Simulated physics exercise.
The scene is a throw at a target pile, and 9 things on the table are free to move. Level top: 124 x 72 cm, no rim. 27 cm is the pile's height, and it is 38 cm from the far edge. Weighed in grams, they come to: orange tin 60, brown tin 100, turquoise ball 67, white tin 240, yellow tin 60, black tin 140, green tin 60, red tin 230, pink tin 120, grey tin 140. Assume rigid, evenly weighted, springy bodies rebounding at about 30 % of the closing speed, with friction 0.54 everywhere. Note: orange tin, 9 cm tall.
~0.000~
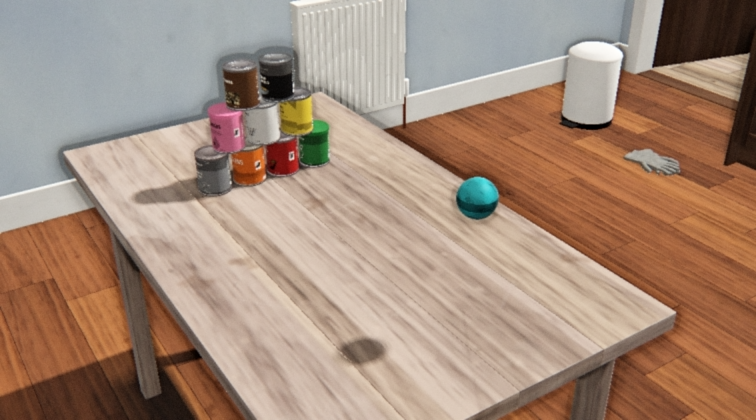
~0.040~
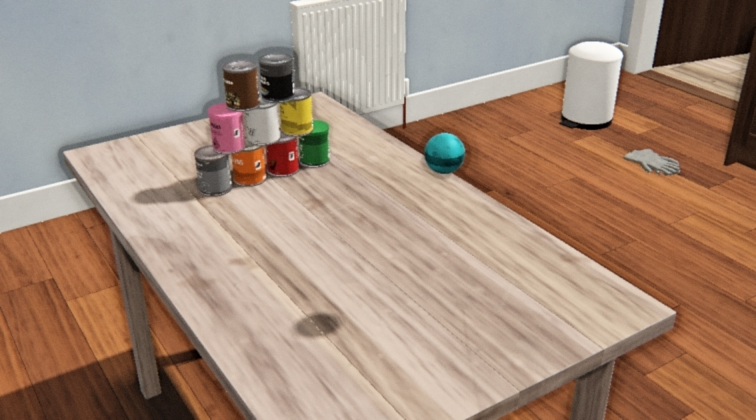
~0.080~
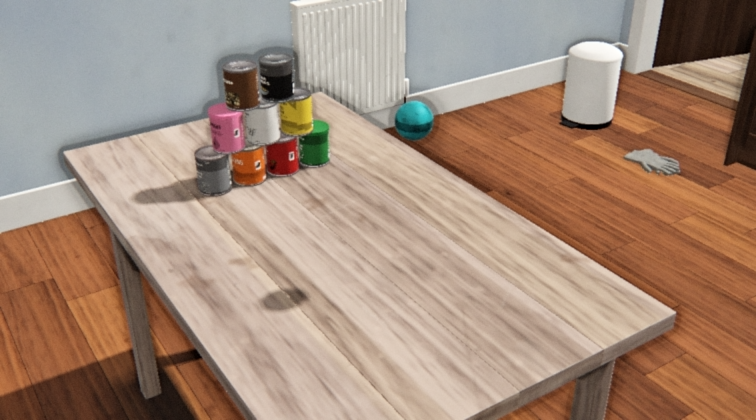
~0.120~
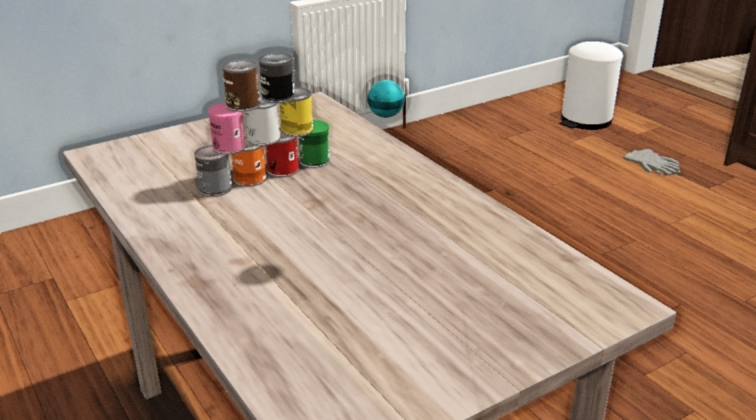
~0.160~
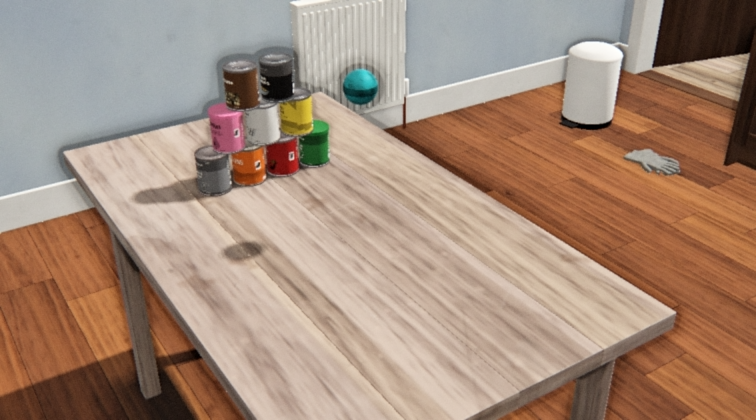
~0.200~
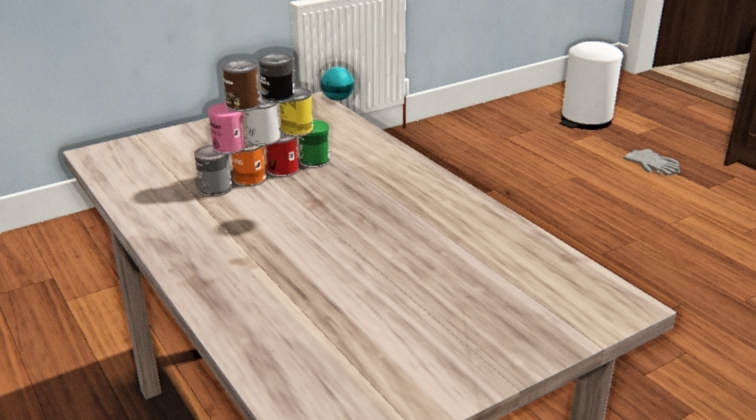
A pale wooden table stands in a room with a wood floor and blue-grey walls, seen from above at an angle by a still camera. Stacked paint tins in several colours sit at its far left, with a white radiator behind, and a white bin and grey gloves lie to the right. A turquoise ball travels through the air leftward and away towards the stack, its shadow sliding across the tabletop.
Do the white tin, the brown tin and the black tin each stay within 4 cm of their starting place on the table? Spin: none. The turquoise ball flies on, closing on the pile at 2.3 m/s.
One by one: My guess is the white tin stays about where it was; my guess is the brown tin stays about where it was; my guess is the black tin gets dislodged.
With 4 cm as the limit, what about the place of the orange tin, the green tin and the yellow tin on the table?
Orange tin: Remains in place; green tin: Remains in place; yellow tin: Is displaced.
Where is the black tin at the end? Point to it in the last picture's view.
Around pixel (239, 260).
By 0.40 s, turquoise ball near (312, 130); black tin tilted 14° near (257, 72); yellow tin tilted 22°; green tin tilted 15°.
By 0.60 s, turquoise ball near (323, 177); black tin tilted 70° near (233, 116); yellow tin on its side.
By 1.60 s, turquoise ball near (326, 181); black tin now off the table; yellow tin on its side.
By 2.10 s, turquoise ball near (326, 181); yellow tin on its side.
When it is over (2.9 s), off the table, black tin; lying over on the table, yellow tin; the other 7 within 4 cm of the start. End places, in pixels of the last picture, white tin near (262, 120), brown tin near (240, 85).
